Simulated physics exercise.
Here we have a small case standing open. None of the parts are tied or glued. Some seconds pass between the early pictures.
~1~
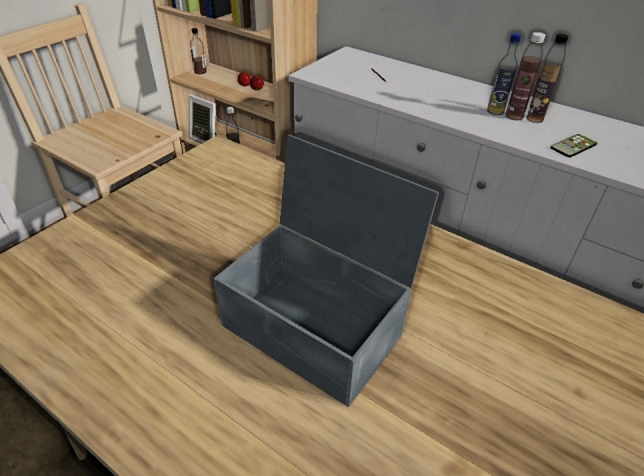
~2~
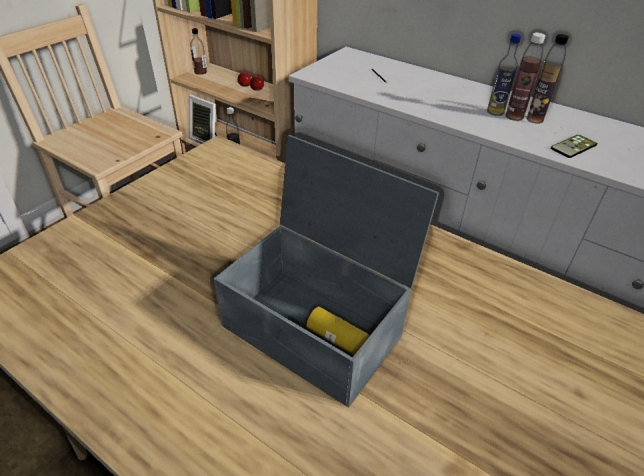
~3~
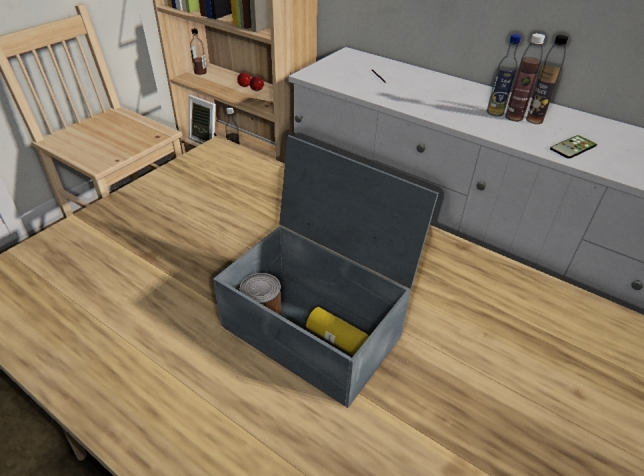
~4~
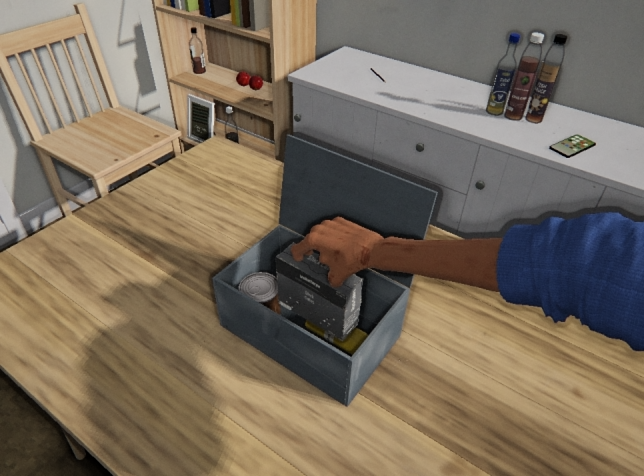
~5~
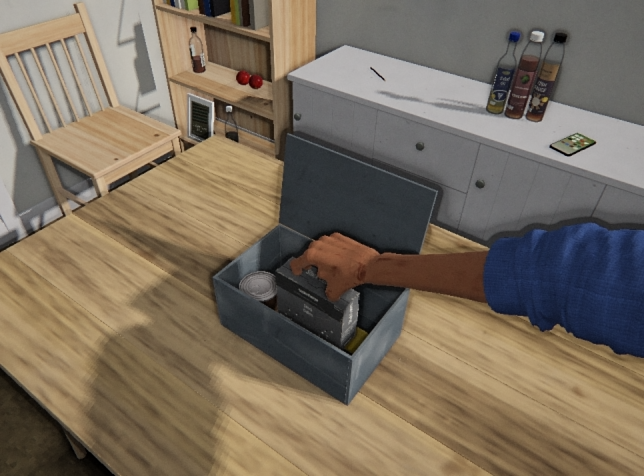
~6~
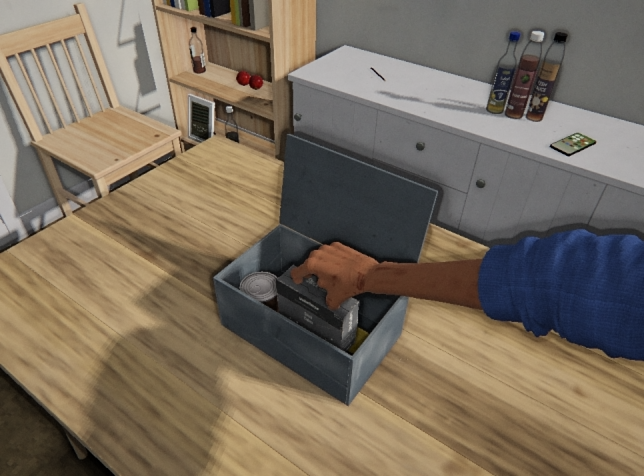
The footage shows an open grey case on a wooden table, empty at first, then holding a yellow cylinder and then also a round can, before a hand in a blue sleeve lowers a grey packet inside, still gripping it.
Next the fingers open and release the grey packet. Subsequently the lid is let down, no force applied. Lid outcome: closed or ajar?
Closed.
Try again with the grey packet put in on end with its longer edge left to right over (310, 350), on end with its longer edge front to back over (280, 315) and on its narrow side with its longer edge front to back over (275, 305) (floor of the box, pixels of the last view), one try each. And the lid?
Try one: Not closed. Try two: Closed. Try three: Not closed.
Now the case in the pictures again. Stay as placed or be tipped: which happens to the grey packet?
Once everything settles, it keeps its original angle.
Then, 0.60 s later than the last frame, grey packet moved a little near (312, 337); yellow shaker moved a little.
Then, 1.40 s later than the last frame, lid 72° above the rim; grey packet moved a little near (312, 337); yellow shaker moved about its own width.
Then, 1.80 s later than the last frame, lid 45° above the rim; grey packet moved a little near (312, 337); yellow shaker moved about its own width.
Then, 2.20 s later than the last frame, lid 12° above the rim; grey packet moved a little near (312, 337); yellow shaker moved about its own width.
When it is over, lid shut; moved from the start, grey packet; the other 2 as before. End places, in pixels of the last picture, grey packet near (312, 337).
